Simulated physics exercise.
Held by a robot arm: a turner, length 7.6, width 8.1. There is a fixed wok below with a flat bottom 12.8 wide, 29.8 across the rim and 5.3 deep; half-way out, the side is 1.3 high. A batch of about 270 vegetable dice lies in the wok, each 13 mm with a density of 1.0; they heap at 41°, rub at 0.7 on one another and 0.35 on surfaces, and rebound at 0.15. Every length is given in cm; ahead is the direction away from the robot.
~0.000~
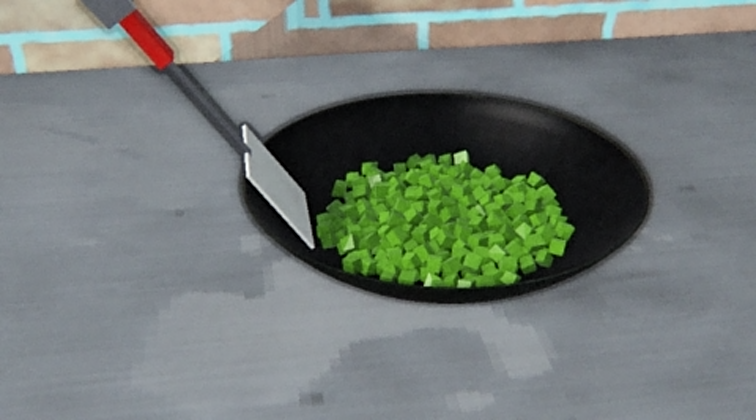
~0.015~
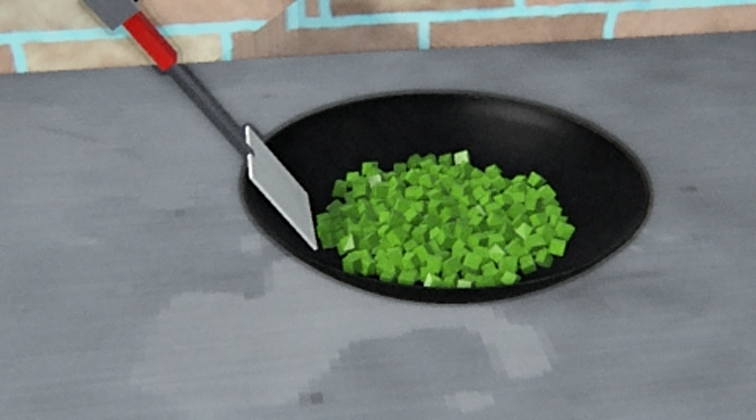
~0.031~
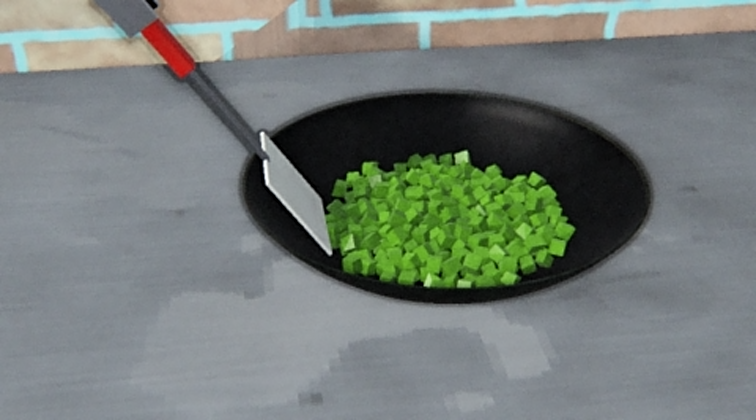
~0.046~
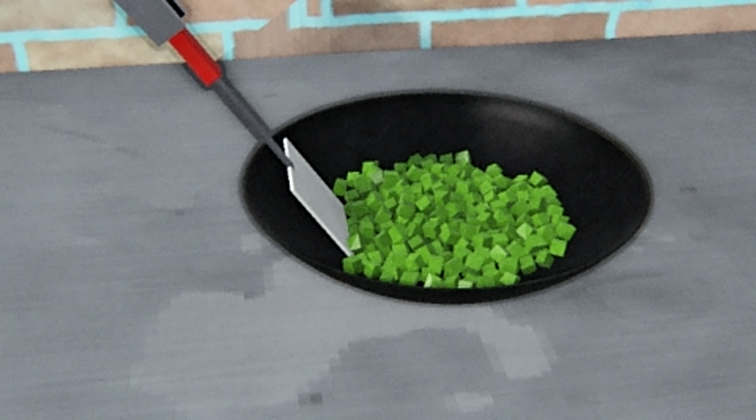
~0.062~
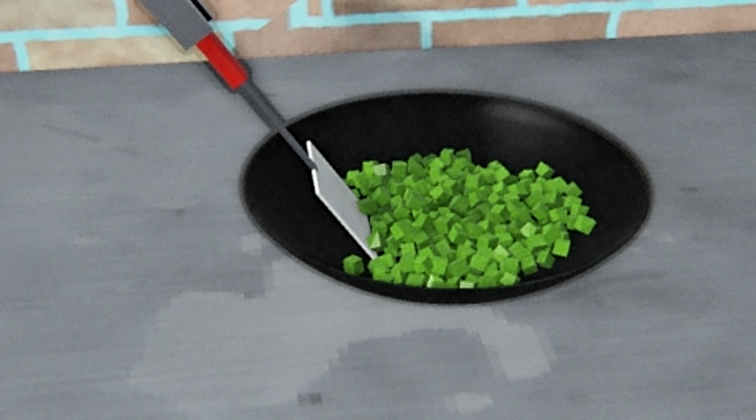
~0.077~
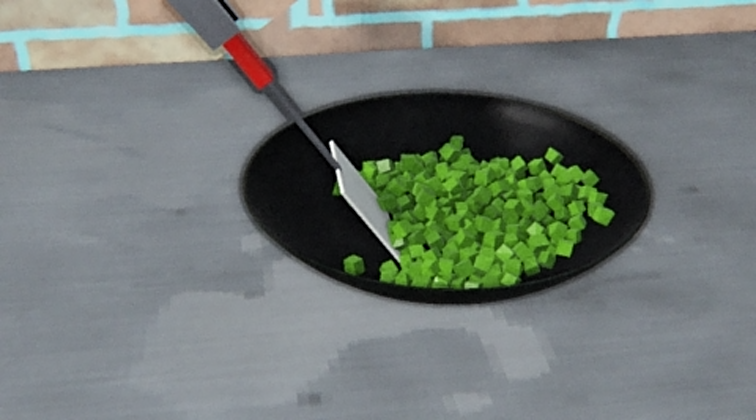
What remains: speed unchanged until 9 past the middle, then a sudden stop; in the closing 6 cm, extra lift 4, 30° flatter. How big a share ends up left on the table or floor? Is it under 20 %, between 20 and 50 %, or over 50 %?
It is between 20 and 50 %.
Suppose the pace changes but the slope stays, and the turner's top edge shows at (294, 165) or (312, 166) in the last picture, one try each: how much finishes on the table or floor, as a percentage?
I'd estimate some 10 and 20 in a hundred.
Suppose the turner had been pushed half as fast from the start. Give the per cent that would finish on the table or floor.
Some 5 in a hundred.
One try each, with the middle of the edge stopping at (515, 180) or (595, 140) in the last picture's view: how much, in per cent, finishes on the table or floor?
Respectively about 5 and 40 percent end on the table or floor.
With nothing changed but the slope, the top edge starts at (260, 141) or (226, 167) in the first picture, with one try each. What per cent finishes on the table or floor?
Some 25 and 20 per cent.
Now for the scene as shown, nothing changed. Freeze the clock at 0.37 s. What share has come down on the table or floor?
My estimate is roughly 15 %.
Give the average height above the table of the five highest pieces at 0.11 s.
About 6 centimetres.
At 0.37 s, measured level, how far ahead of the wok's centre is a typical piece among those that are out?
It sits close to 22 cm ahead of the middle.
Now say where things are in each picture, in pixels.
Turner top edge at (246, 149), sloping 56°; upper third of the load around (445, 206), from x 325 to 565, top at y 160; 271 in the wok, in the first frame.
Turner top edge at (249, 151), sloping 56°; upper third of the load around (445, 206), from x 325 to 565, top at y 160, in the second frame.
Turner top edge at (264, 157), sloping 56°; upper third of the load around (446, 206), from x 330 to 565, top at y 160, in the third frame.
Turner top edge at (289, 163), sloping 56°; upper third of the load around (437, 204), from x 340 to 565, top at y 160, in the fourth frame.
Turner top edge at (313, 166), sloping 56°; upper third of the load around (454, 200), from x 340 to 585, top at y 155, in the fifth frame.
Turner top edge at (337, 166), sloping 56°; upper third of the load around (472, 193), from x 340 to 605, top at y 145; 271 in the wok, in the sixth frame.
By 0.11 s, sloping 56°, highest piece 6 above the table; 271 in the wok.
By 0.15 s, sloping 48°, highest piece 7 above the table; 268 in the wok, 3 on the blade or in flight.
By 0.37 s, sloping 26°, highest piece 12 above the table; 200 in the wok, 44 on the table or floor, 27 on the blade or in flight.
By 1.42 s, sloping 26°, highest piece 6 above the table; 200 in the wok, 71 on the table or floor.
Final count, 200 in the wok, 71 on the table or floor. That is 26 % on the table or floor.
